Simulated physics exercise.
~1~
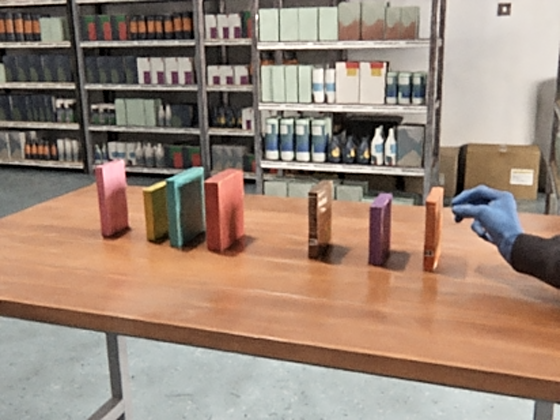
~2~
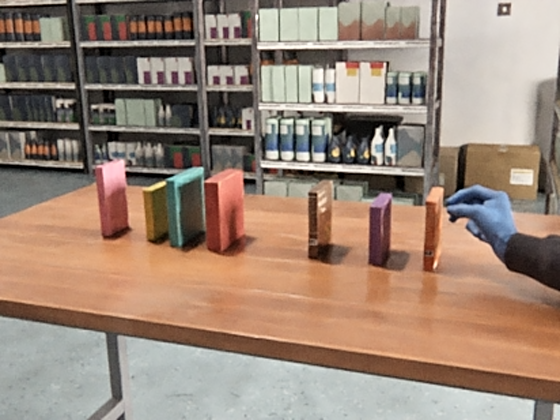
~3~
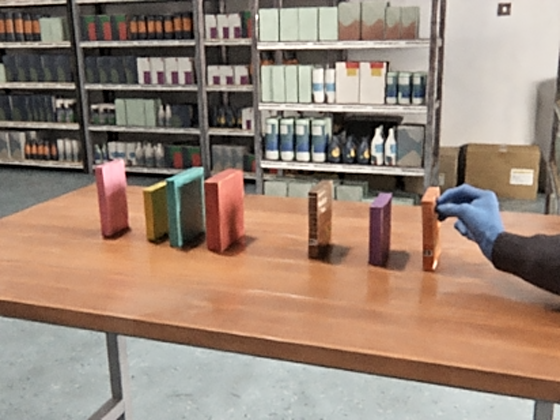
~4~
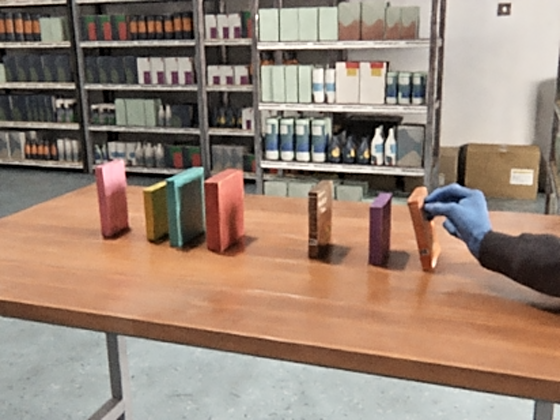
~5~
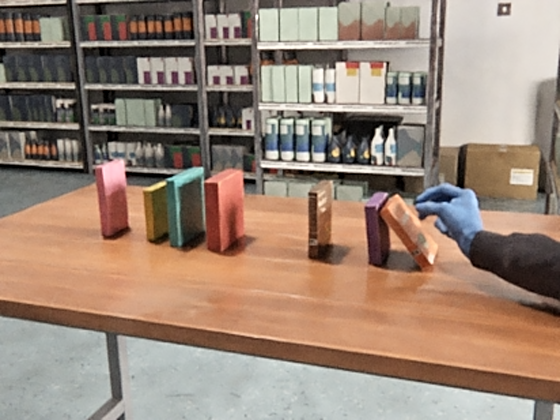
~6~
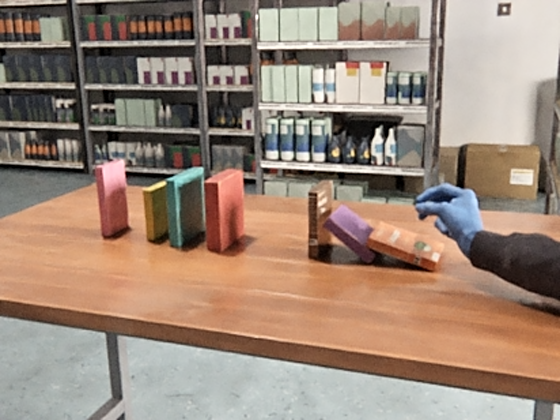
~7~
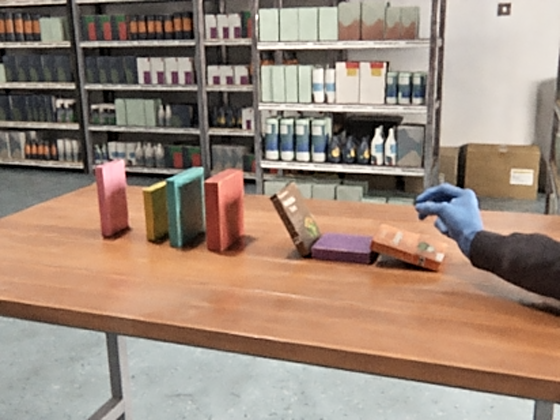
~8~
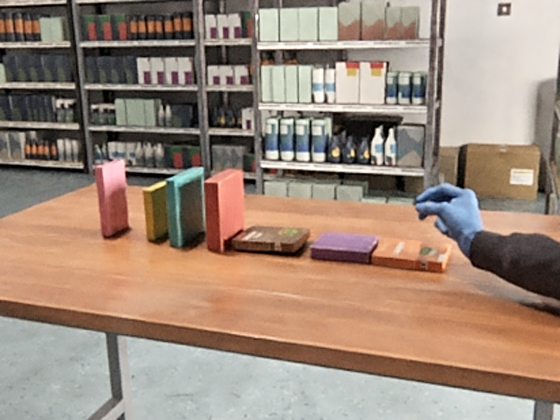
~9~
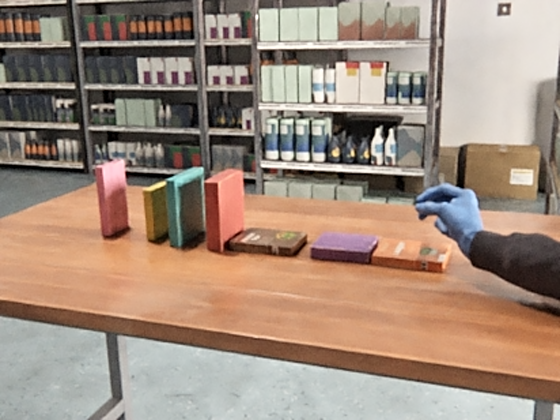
The clip opens on seven flat, colourful pieces standing on end in a line across a wooden table, with stocked shelves behind. A blue-gloved hand at the right reaches the orange packet and tips it leftward. It leans into the purple block, which tilts into the brown packet as the orange one sinks down and the hand stays raised nearby. The purple block drops flat while the brown packet leans left, then falls onto the table just short of the red block. At the end those three lie flat, while the red, turquoise, yellow and pink pieces still stand.
